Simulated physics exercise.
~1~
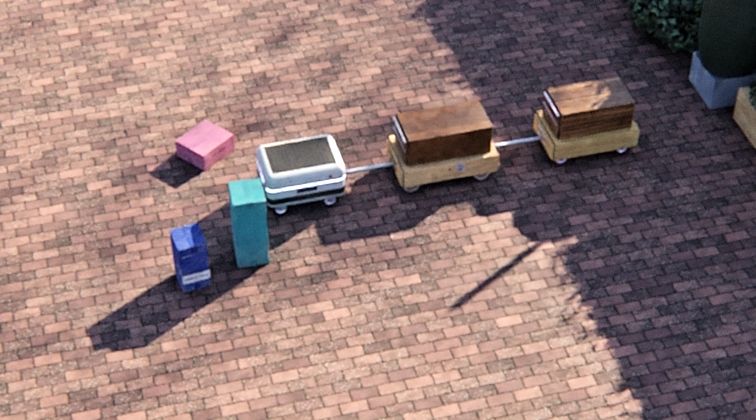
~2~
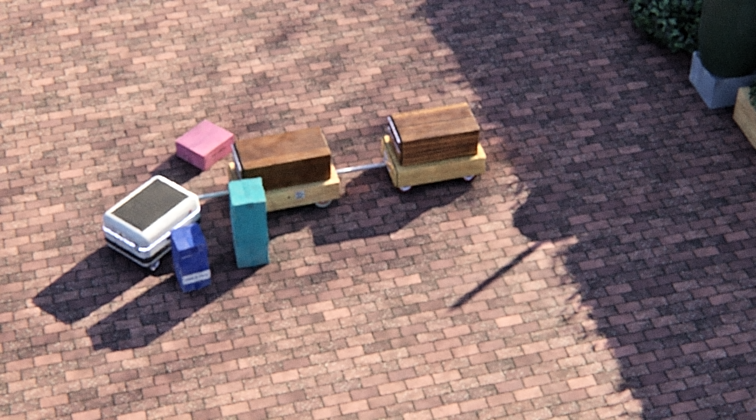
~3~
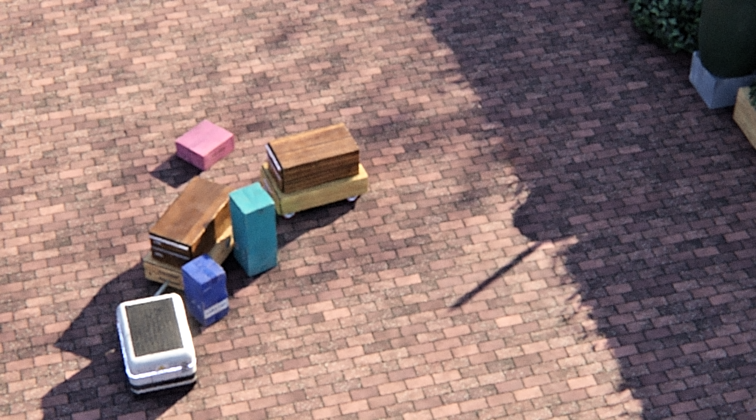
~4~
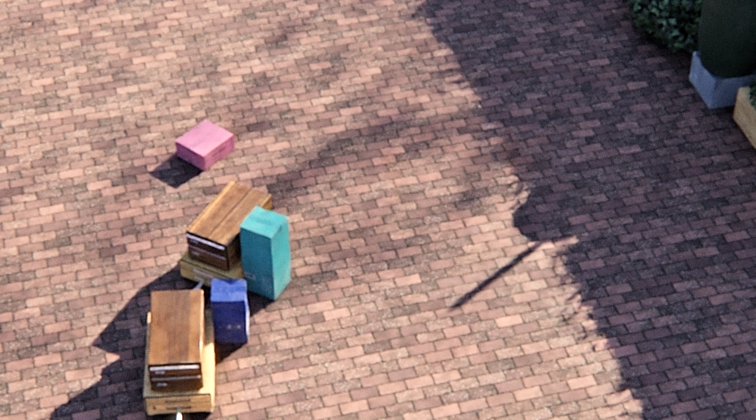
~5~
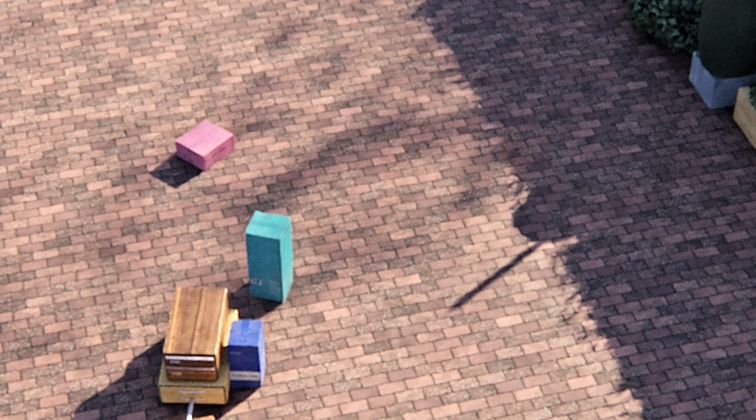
In this clip, a small white tug pulls two wooden-loaded carts leftward across brick paving, then curves down and out of view as the trailing carts push the upright turquoise and blue boxes right and downward; both stay standing, and the pink box remains in place.
